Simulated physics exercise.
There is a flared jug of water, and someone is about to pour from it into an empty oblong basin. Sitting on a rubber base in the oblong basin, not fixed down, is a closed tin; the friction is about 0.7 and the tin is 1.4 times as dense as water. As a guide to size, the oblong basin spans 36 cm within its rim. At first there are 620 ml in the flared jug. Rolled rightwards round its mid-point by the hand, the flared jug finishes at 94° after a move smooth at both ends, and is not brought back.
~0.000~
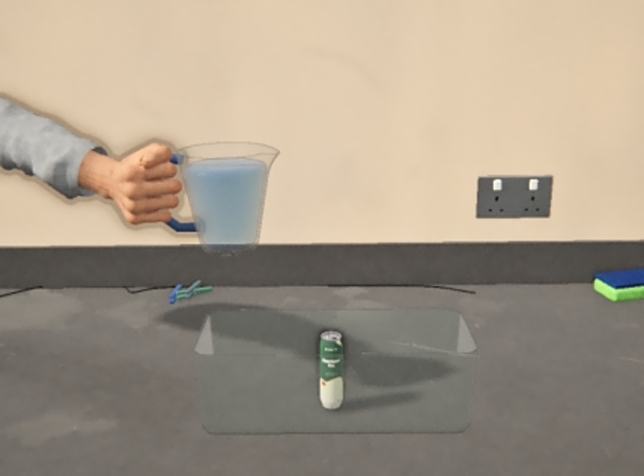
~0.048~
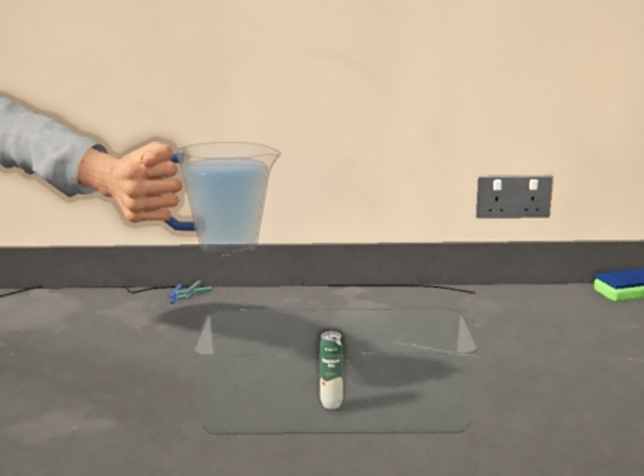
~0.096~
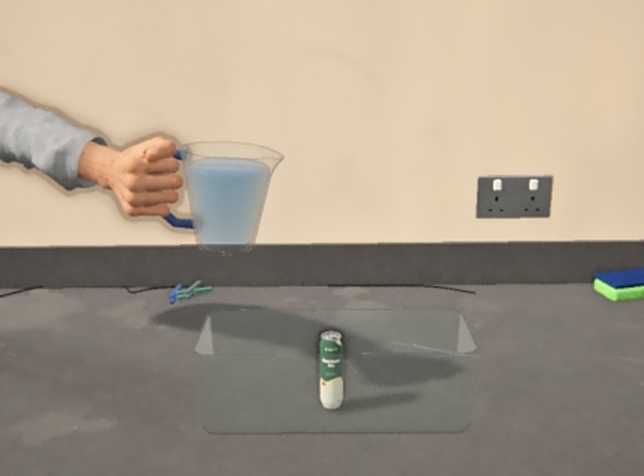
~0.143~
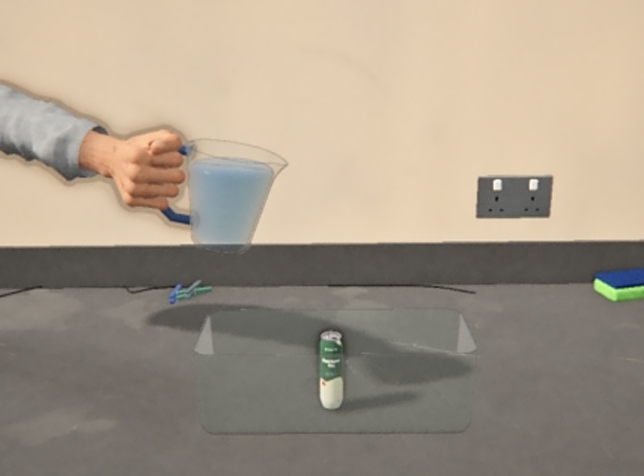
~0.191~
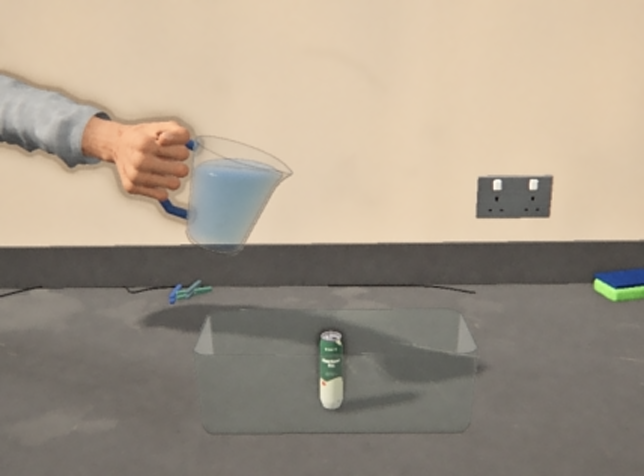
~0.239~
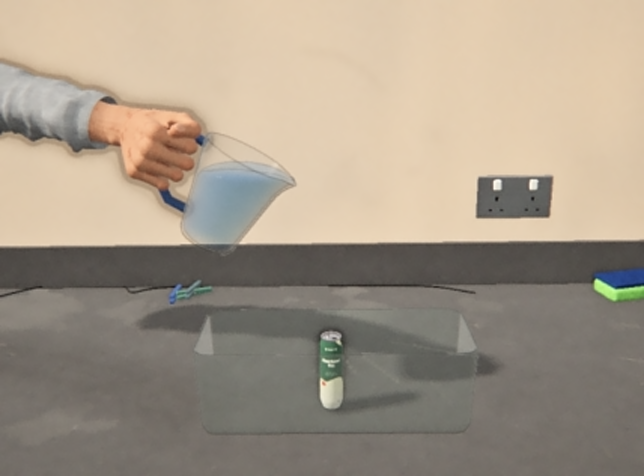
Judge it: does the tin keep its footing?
Yes, it keeps its footing.
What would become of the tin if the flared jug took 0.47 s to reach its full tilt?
After the tilt, the tin is still standing.
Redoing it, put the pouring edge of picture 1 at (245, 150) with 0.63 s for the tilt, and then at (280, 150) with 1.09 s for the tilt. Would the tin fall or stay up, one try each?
Try 1: Tipped over; try 2: Still standing.
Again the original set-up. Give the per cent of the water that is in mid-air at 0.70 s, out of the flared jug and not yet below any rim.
Roughly 24 per cent.
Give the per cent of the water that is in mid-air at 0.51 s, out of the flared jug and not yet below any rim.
Near 32 per cent at that moment.
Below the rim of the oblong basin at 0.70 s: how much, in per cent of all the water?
Around 58 parts in a hundred.
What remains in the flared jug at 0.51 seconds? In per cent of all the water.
Remaining: Near 58 % of the total.
Then, 0.51 s in, the tilt is 85° and 57 per cent is still to pour; the tin stands where it began.
Then, 0.70 s in, the tilt is 94° and 19 per cent is still to pour; the tin stands where it began.
Then, 0.91 s in, the tilt is 94° and 3 per cent is still to pour; the tin stands where it began.
Then, 1.13 s in, the tilt is 94° and 0 per cent is still to pour; the tin stands where it began.
Finally, the tin stands where it began.
